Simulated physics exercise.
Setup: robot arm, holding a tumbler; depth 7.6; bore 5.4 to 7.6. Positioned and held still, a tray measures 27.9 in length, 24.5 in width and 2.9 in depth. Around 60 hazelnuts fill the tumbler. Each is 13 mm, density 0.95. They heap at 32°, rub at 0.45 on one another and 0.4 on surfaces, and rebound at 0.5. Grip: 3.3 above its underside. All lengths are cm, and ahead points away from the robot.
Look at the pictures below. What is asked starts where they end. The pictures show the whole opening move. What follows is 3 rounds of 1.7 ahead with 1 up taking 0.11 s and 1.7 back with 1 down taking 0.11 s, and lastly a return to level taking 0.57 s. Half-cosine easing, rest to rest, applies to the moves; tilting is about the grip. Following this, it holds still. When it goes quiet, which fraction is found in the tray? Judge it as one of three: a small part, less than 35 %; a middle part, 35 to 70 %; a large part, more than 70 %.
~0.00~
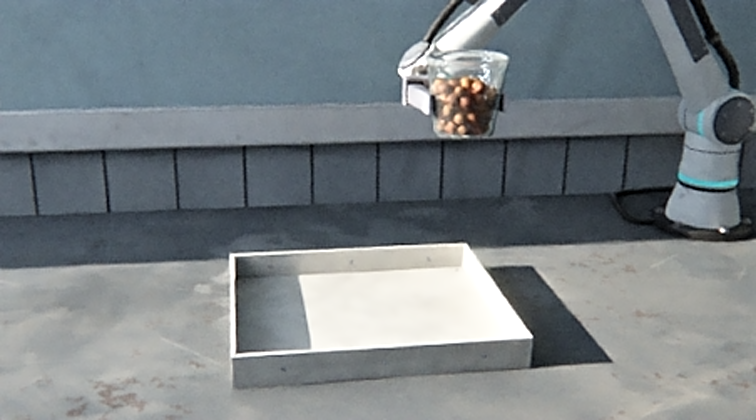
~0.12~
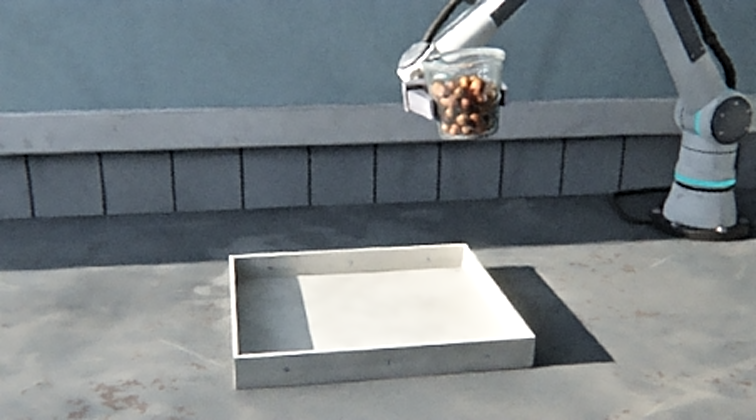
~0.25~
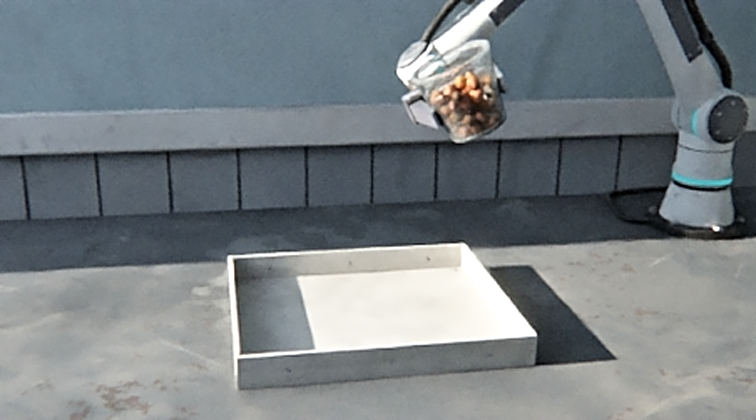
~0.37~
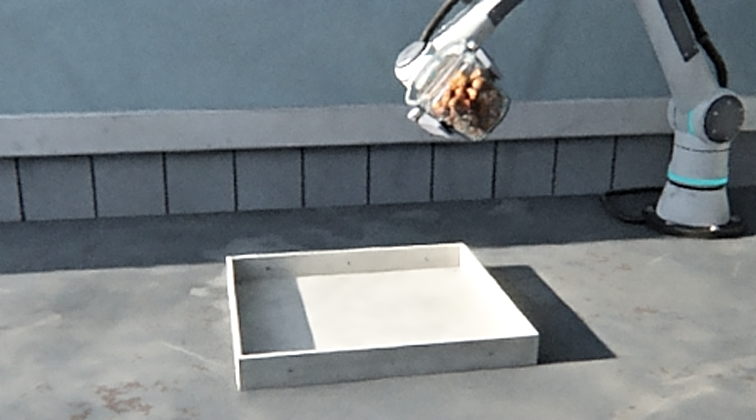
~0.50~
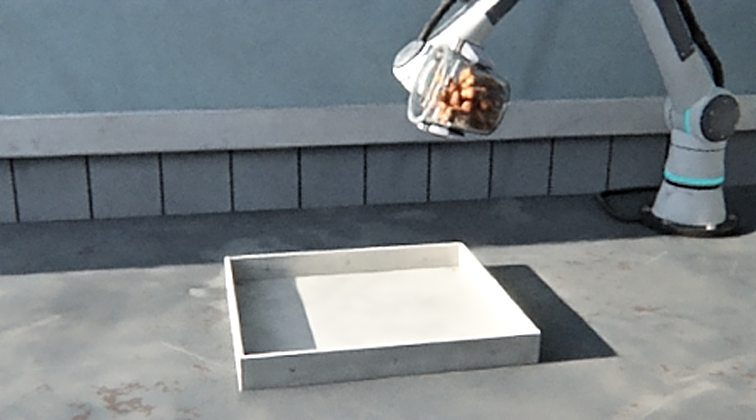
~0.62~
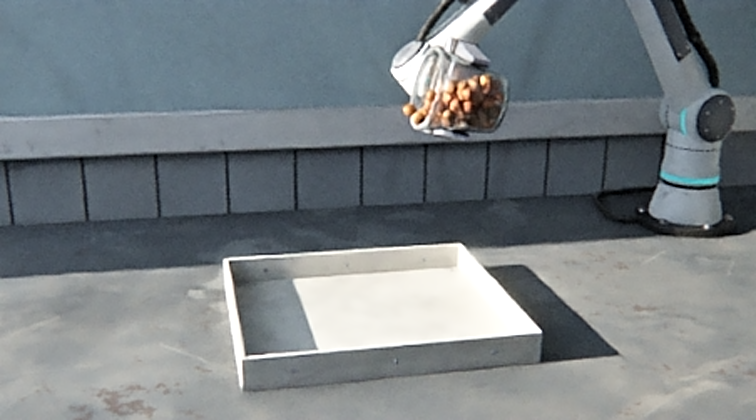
A middle part, 35 to 70 %.
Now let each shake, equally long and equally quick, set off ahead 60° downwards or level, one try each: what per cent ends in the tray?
Estimates, in order: 10 % then 45 %.
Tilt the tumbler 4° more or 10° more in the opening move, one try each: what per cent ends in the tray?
About 60 and 80 %.
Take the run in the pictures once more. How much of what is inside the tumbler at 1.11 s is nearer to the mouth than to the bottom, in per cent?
About 55 percent.
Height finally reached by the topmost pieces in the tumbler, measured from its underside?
It reaches close to 4.5 cm in the end.
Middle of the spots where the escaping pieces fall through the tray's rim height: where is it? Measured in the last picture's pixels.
Centre: Roughly (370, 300).
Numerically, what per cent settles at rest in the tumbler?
Around 50 per cent.
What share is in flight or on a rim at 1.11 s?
I'd put it near 9 per cent.
By 1.11 s, tilted 76° forward, highest piece 25 above the table; 46 in the tumbler, 12 in the tray, 6 in flight or on a rim.
By 1.60 s, tilted 30° forward, highest piece 25 above the table; 33 in the tumbler, 31 in the tray.
By 2.05 s, level, highest piece 25 above the table; 33 in the tumbler, 31 in the tray.
By 3.10 s, level, highest piece 25 above the table; 33 in the tumbler, 31 in the tray.
Final count, 33 in the tumbler, 31 in the tray. That is 48 % in the tray.
